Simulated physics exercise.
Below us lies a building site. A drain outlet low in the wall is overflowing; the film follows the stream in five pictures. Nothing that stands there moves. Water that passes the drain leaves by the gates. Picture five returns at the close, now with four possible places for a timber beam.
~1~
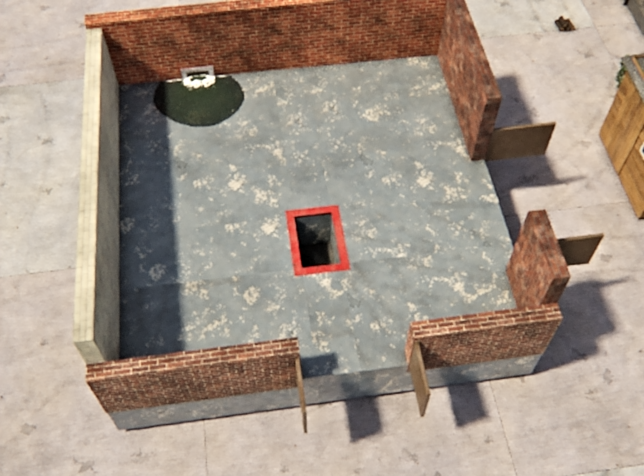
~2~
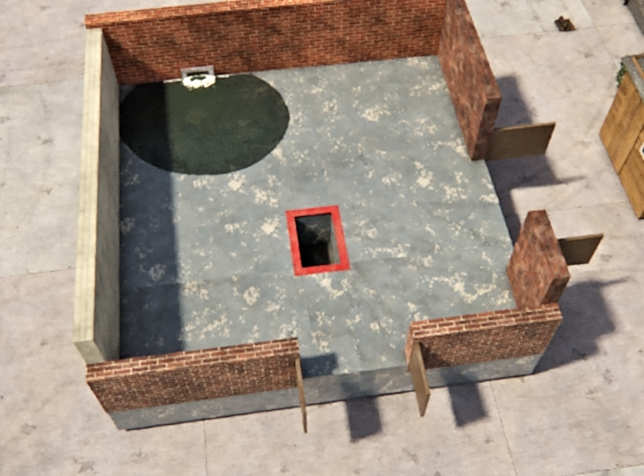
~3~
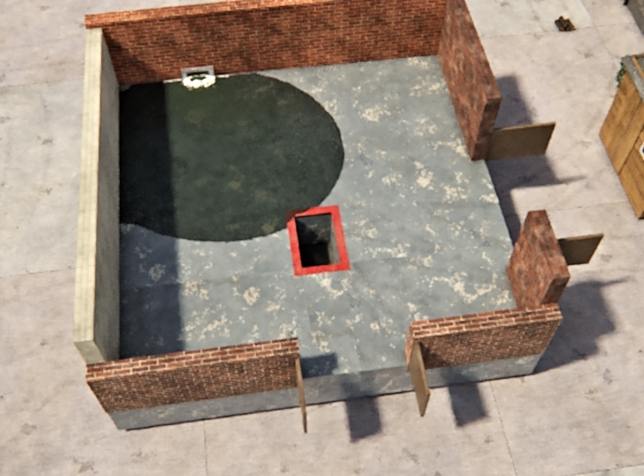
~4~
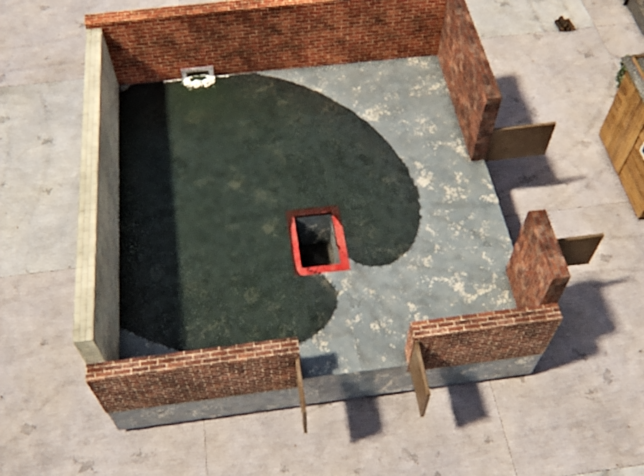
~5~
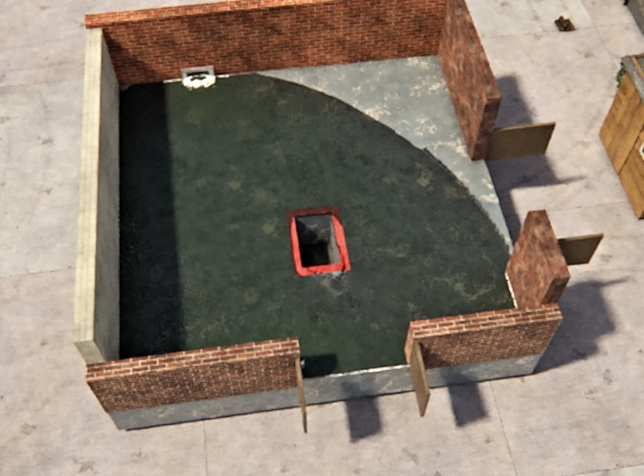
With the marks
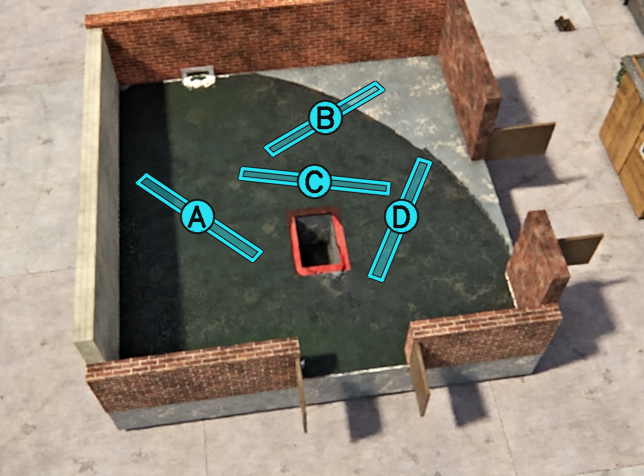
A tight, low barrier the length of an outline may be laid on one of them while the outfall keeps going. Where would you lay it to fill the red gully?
Take A.
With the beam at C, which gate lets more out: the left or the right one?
More leaves on the left.
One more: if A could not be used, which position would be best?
Here it is position D.
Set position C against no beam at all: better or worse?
Worse.
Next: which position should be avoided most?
Position C.
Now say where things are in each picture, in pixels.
Outfall at (198, 73); red gully at (317, 240); open gate at (487, 213); open gate at (352, 357); water covers 4 % of the ground and shows as far out as (236, 109); red gully still dry.
Water covers 15 % of the ground and shows as far out as (242, 163); red gully still dry.
Water covers 33 % of the ground and shows as far out as (254, 233); red gully still dry.
Water covers 57 % of the ground and shows as far out as (322, 316); red gully taking water.
Water covers 78 % of the ground and shows as far out as (504, 287); red gully taking water.
On the marked copy, A from (142, 178) to (256, 256); B from (269, 151) to (379, 86); C from (241, 173) to (388, 188); D from (375, 278) to (424, 160).
Choosing A, about 52 % of the stream runs into the red gully, about 48 % out by the gates.
Choosing B, about 20 % of the stream runs into the red gully, about 79 % out by the gates.
Choosing C, about 8 % of the stream runs into the red gully, about 92 % out by the gates.
Choosing D, about 31 % of the stream runs into the red gully, about 68 % out by the gates.
